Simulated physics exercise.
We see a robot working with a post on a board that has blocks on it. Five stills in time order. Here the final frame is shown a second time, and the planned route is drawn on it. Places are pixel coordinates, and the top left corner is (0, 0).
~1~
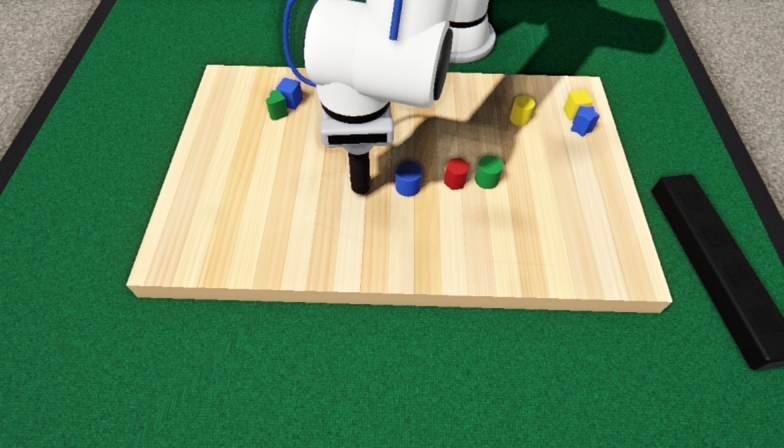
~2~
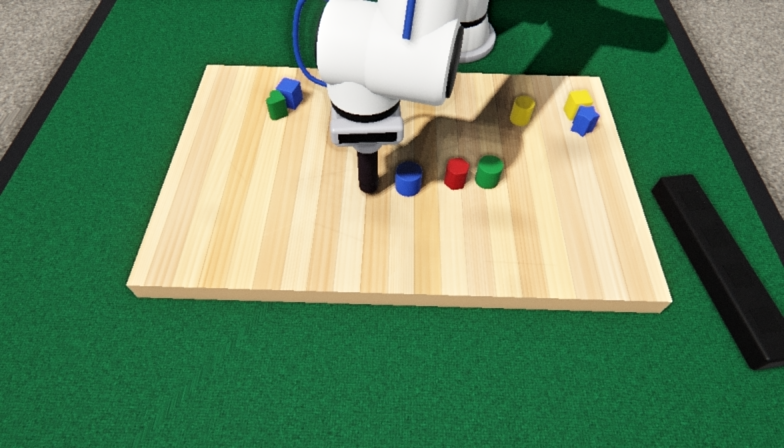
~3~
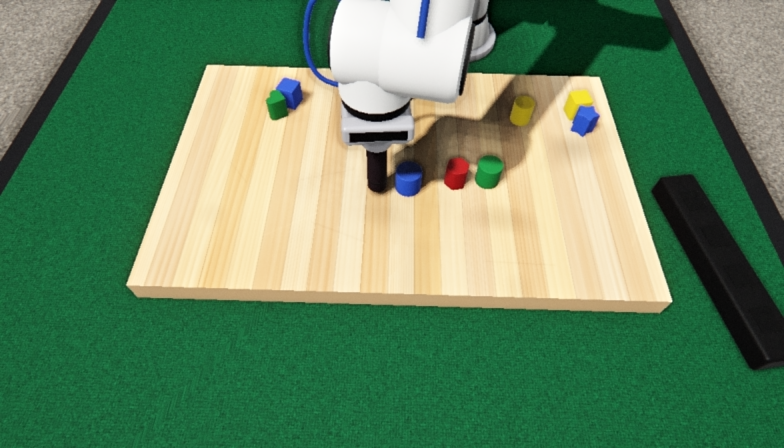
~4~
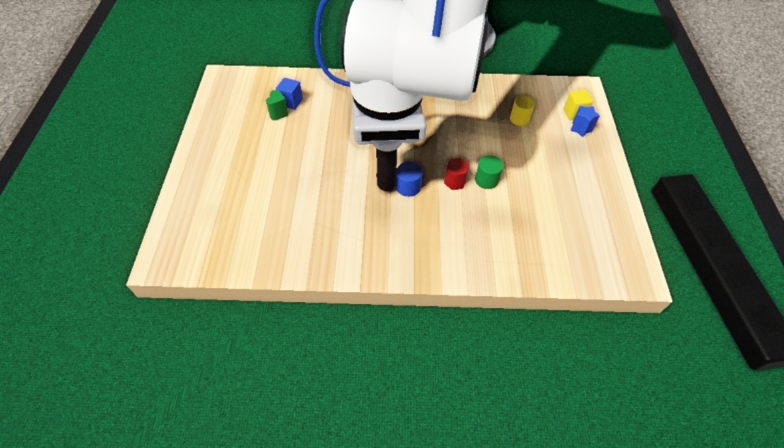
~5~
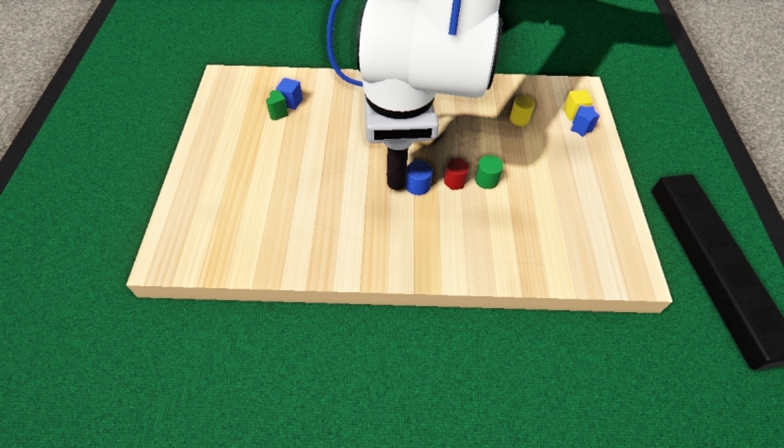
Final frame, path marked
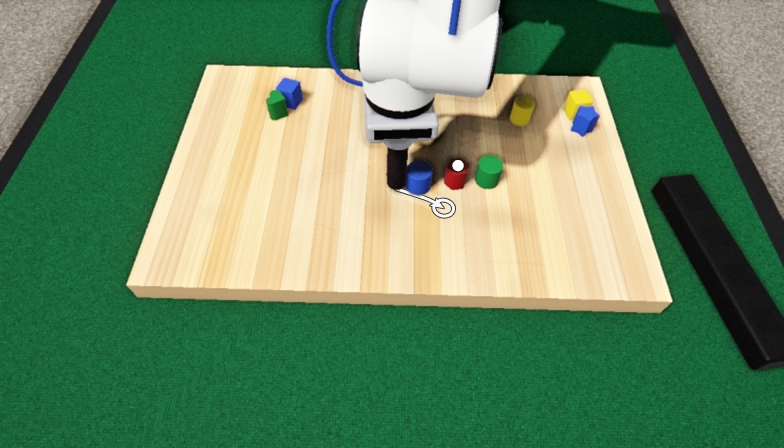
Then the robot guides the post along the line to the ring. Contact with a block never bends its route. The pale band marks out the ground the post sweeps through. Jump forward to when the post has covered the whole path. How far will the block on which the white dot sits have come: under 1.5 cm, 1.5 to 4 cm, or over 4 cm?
Shift of under 1.5 cm.
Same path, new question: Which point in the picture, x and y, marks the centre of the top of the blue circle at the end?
The middle of its upper face should be somewhere near (441, 168).
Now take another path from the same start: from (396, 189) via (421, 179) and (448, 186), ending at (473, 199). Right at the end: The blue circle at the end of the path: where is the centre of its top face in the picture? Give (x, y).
It will likely be found at (498, 194).
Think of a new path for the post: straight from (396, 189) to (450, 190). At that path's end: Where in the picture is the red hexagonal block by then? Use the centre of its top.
The top centre is at (480, 154).
The drawn path runs from (396, 189) via (421, 197), ending at (444, 208); the dot is on the red hexagonal block.
On the path given first. Halfway along, post at (421, 191); blue circle at (438, 168); red hexagonal block at (462, 164), turned 15° clockwise.
At the end, post at (445, 203); blue circle at (441, 168); red hexagonal block at (463, 163), turned 25° clockwise; green circle not moved.
